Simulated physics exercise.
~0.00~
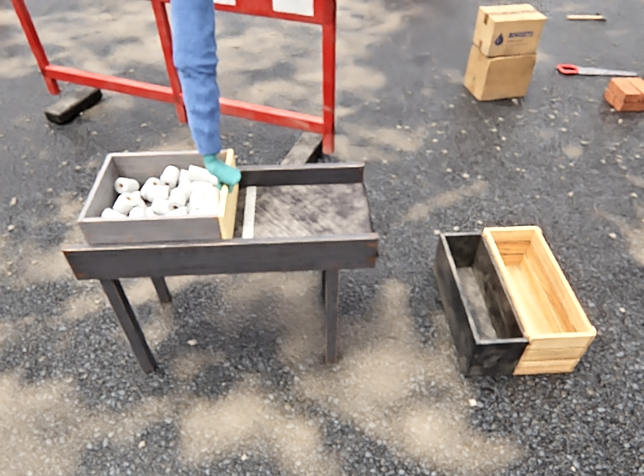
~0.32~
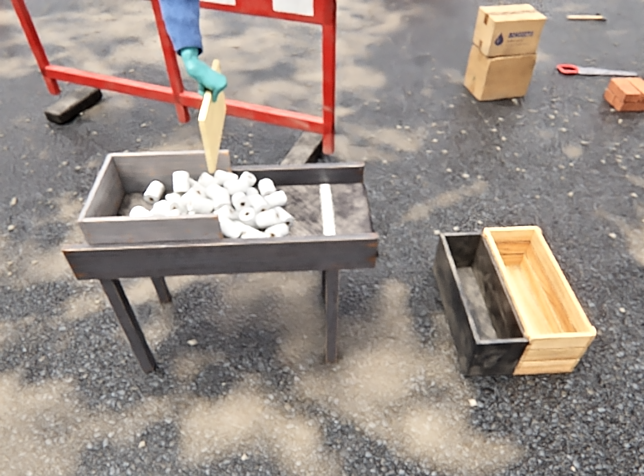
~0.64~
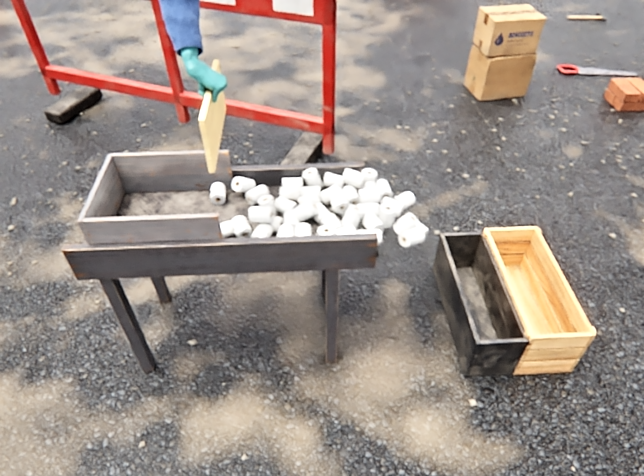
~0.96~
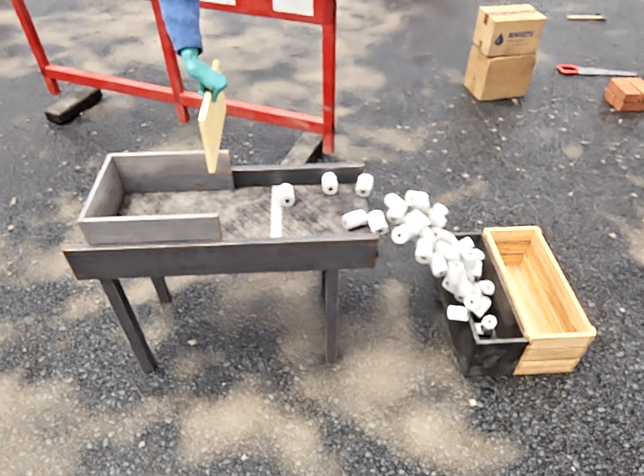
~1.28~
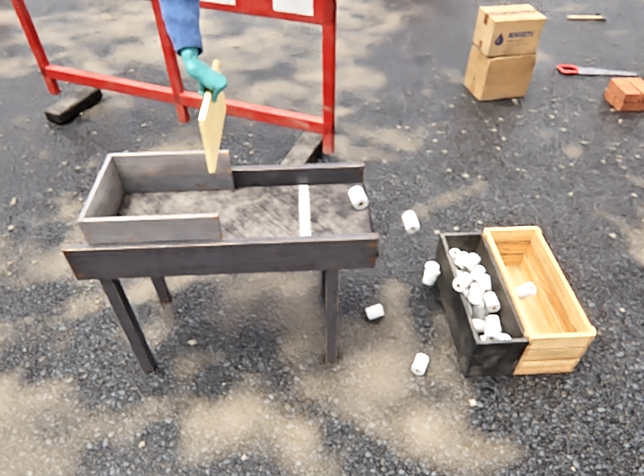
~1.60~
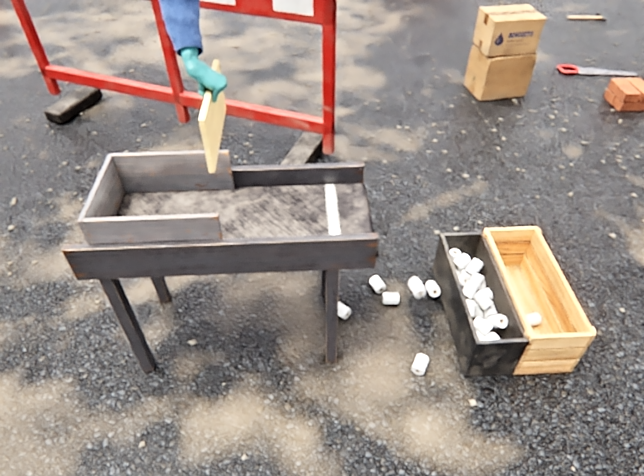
White rolls ride a belt rightward and drop, most landing in the black tub.
